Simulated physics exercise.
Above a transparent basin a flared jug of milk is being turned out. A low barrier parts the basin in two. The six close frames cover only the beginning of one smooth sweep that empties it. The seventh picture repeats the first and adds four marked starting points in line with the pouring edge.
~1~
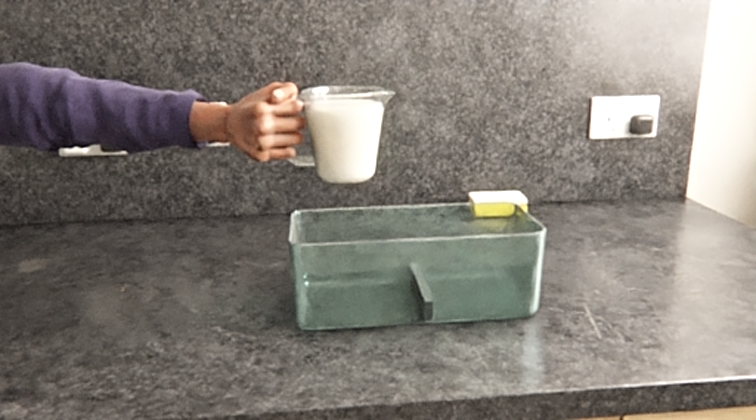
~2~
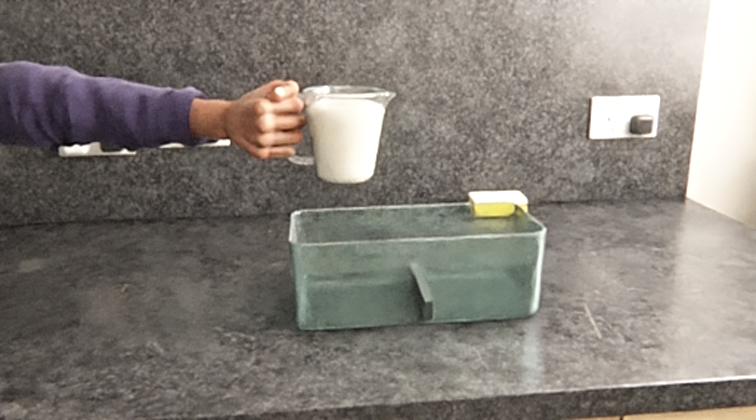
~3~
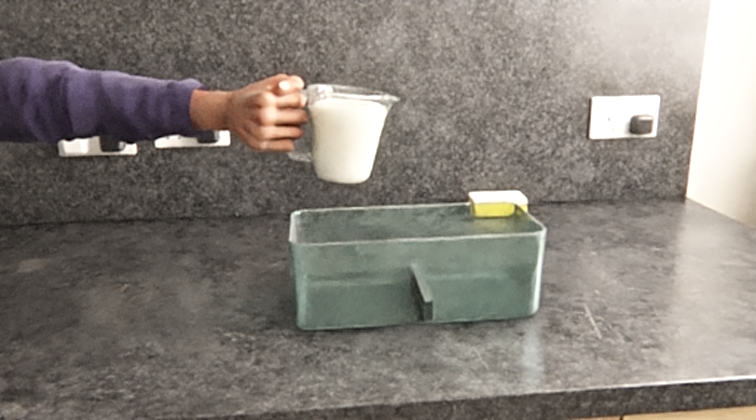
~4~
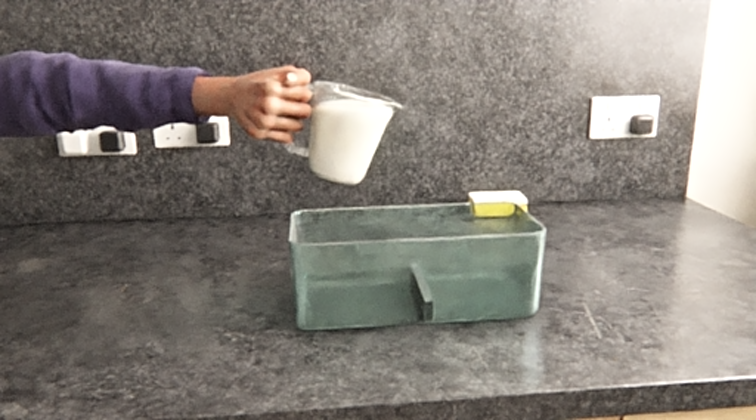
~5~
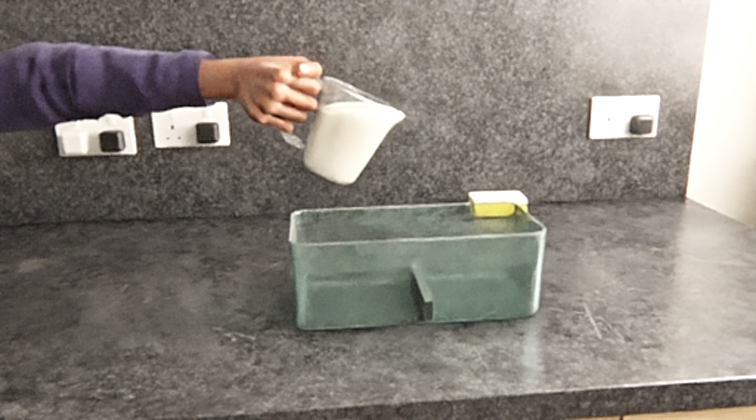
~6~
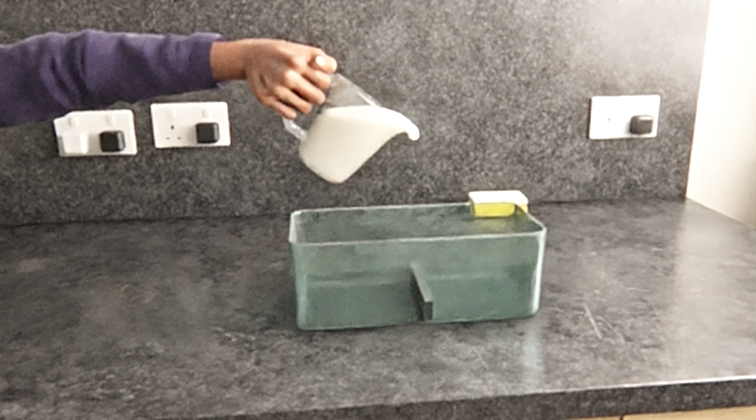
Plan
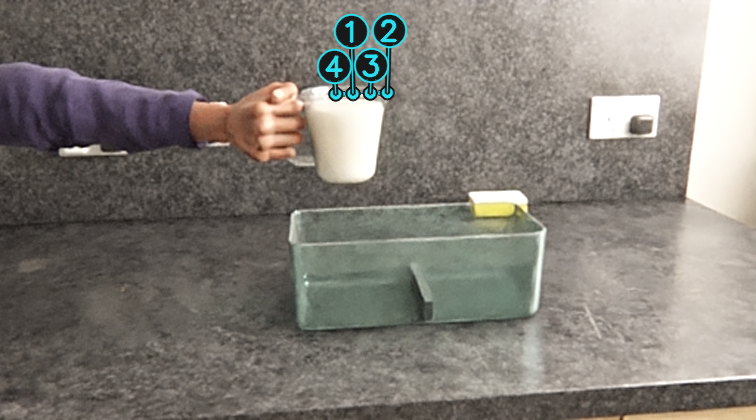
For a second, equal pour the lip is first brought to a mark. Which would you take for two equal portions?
Go for 3.
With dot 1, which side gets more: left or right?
More ends on the left.
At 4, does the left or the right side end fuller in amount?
More ends on the left.
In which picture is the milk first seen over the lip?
In picture 6.
In cyan, 1 at (353, 93); 2 at (387, 92); 3 at (370, 93); 4 at (335, 94).
Choosing 1, about 80 % ends left of the wall and 18 % right of it.
Choosing 2, about 19 % ends left of the wall and 81 % right of it.
Choosing 3, about 51 % ends left of the wall and 48 % right of it.
Choosing 4, about 88 % ends left of the wall and 9 % right of it; 3 % is lost outside.
